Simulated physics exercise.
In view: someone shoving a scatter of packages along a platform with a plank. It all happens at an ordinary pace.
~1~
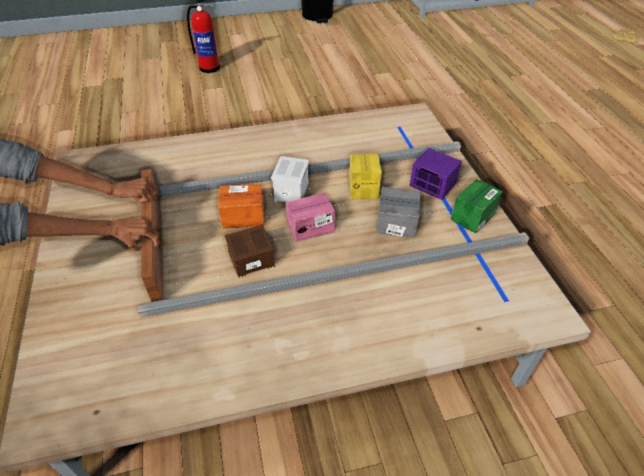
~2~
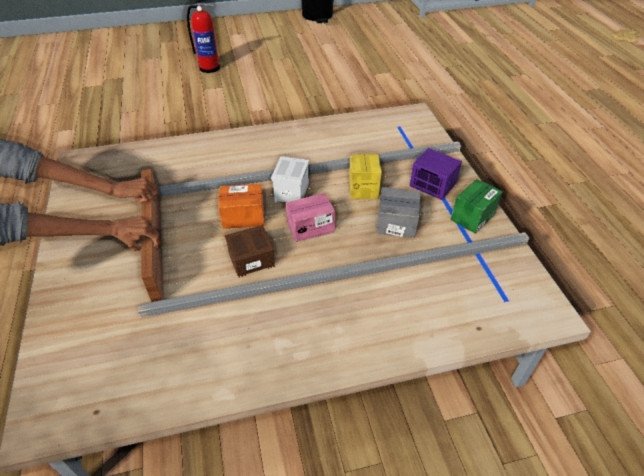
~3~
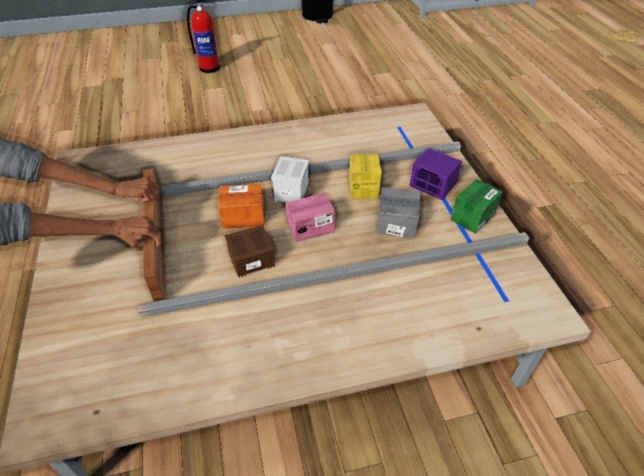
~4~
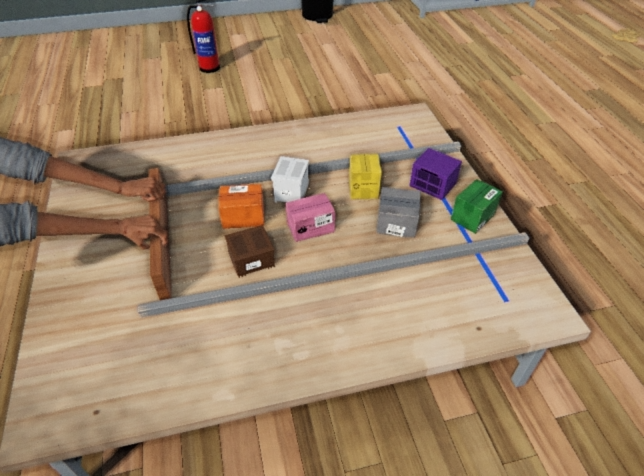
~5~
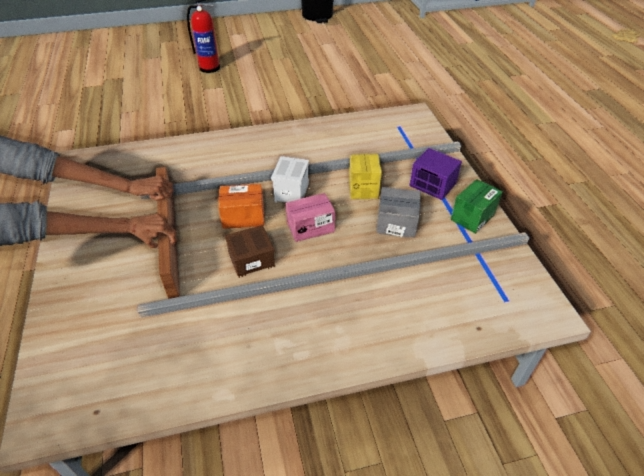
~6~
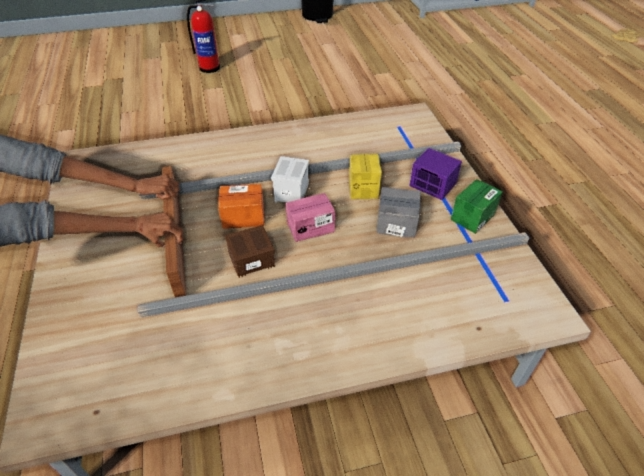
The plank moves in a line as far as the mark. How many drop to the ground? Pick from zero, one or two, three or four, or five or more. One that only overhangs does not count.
Here the number that fall off is three or four.
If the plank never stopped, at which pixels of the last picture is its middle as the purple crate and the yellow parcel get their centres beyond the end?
For the purple crate at (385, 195), for the yellow parcel at (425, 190).
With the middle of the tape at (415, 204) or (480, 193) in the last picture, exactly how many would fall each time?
Down on the ground: 2 and 8.
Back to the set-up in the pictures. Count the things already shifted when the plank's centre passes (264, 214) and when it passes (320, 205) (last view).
At the one place 4, at the other 6.
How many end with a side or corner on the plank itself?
The number is 2.
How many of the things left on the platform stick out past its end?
The number is 2.
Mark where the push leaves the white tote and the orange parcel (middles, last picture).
The white tote stops around (470, 150); the orange parcel around (454, 171).
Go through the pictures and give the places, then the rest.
In the first picture, green parcel (476, 206); purple crate (435, 174); grey parcel (398, 212); plank (152, 232); tape (443, 199).
In the second picture, purple crate (435, 174); orange parcel (242, 206).
In the third picture, grey parcel (398, 212); plank (154, 232).
In the fourth picture, green parcel (476, 206); pink parcel (311, 217).
In the fifth picture, purple crate (435, 174); brown tote (250, 251).
In the sixth picture, green parcel (476, 206); purple crate (435, 174); grey parcel (398, 212); plank (173, 229); tape (443, 199).
Early on, none off yet; green parcel at rest near (476, 206); purple crate at rest near (435, 174); grey parcel at rest near (398, 212).
Finally, the number that fall off is three or four; lost, yellow parcel, grey parcel, purple crate and green parcel.
